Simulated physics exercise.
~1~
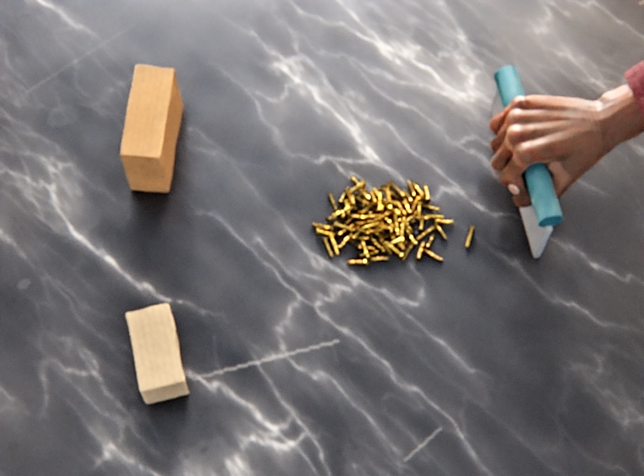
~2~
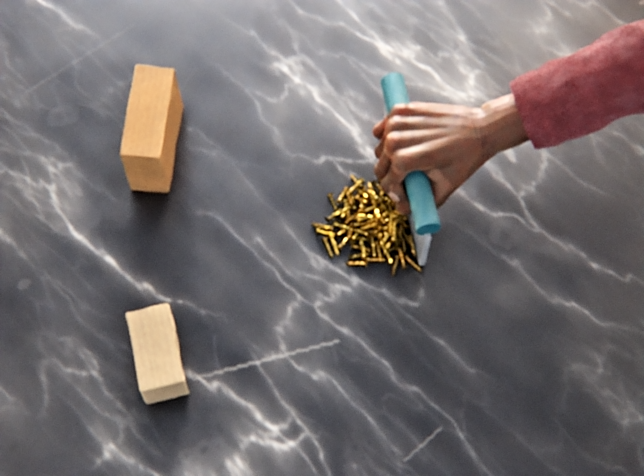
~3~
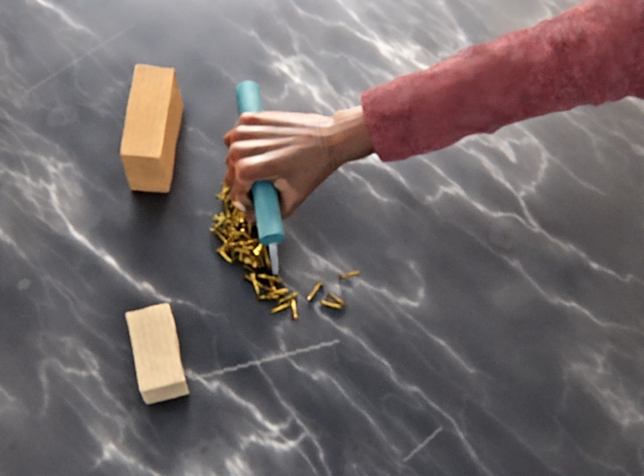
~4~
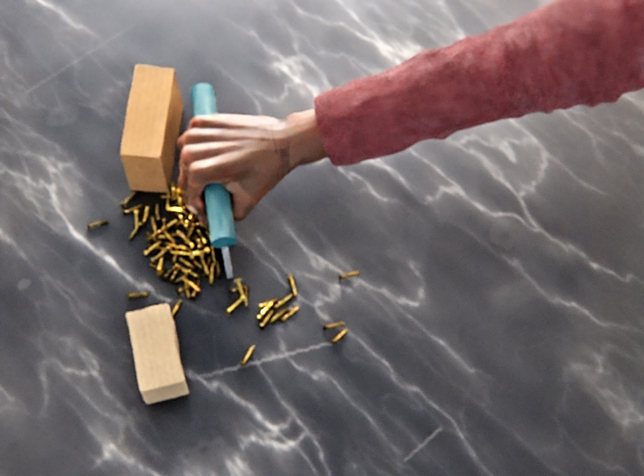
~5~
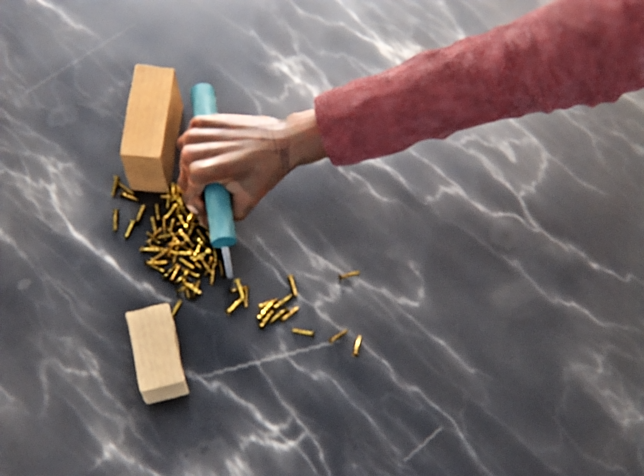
On a dark marbled surface, a hand gripping a blue-handled scraper pushed a pile of small brass-coloured screws left toward two wooden blocks, then stopped, leaving most bunched before the gap, a few in it, and others trailing behind to the right.
